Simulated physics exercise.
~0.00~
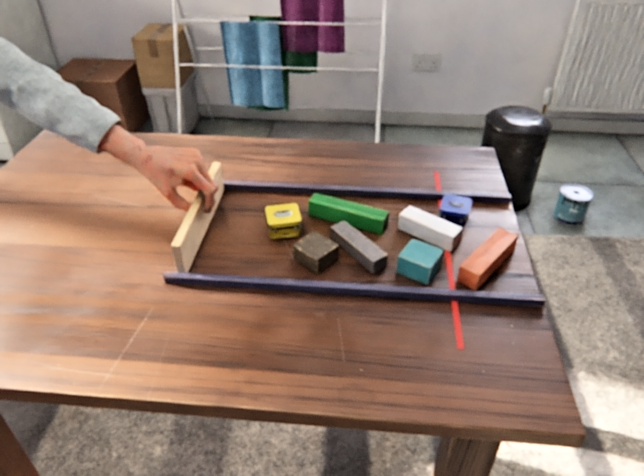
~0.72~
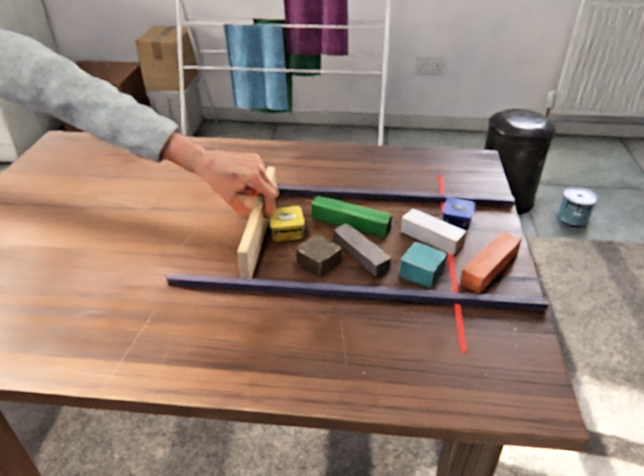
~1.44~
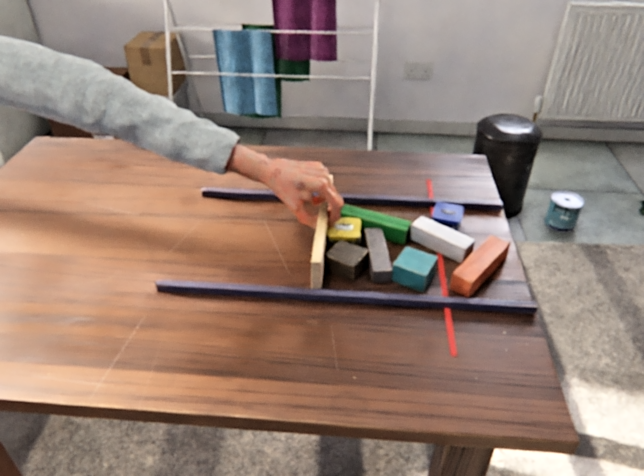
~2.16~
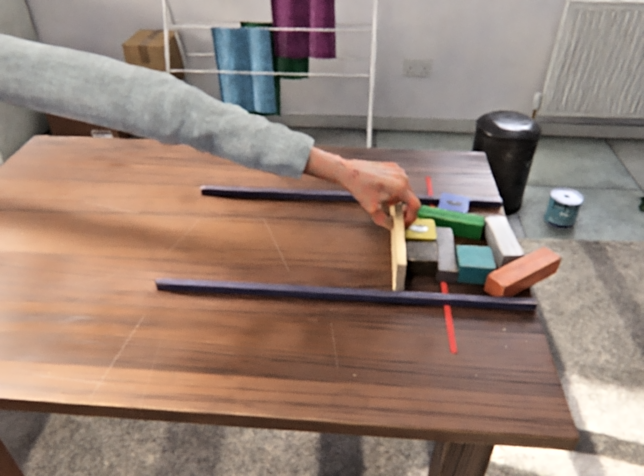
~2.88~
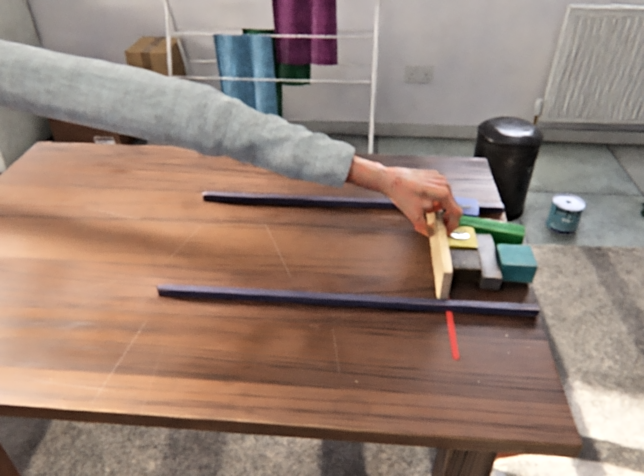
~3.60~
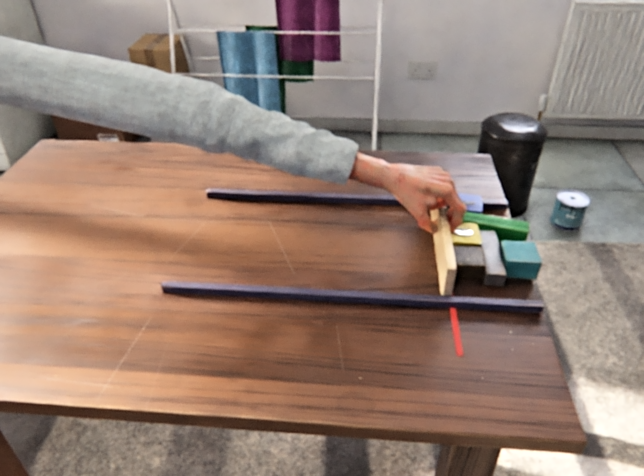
A hand slid an upright wooden board rightward across a table, gathering the scattered blocks and pushing them toward the edge until the white stick and orange bar dropped off, then stopped at the red strip with the others still on the table.
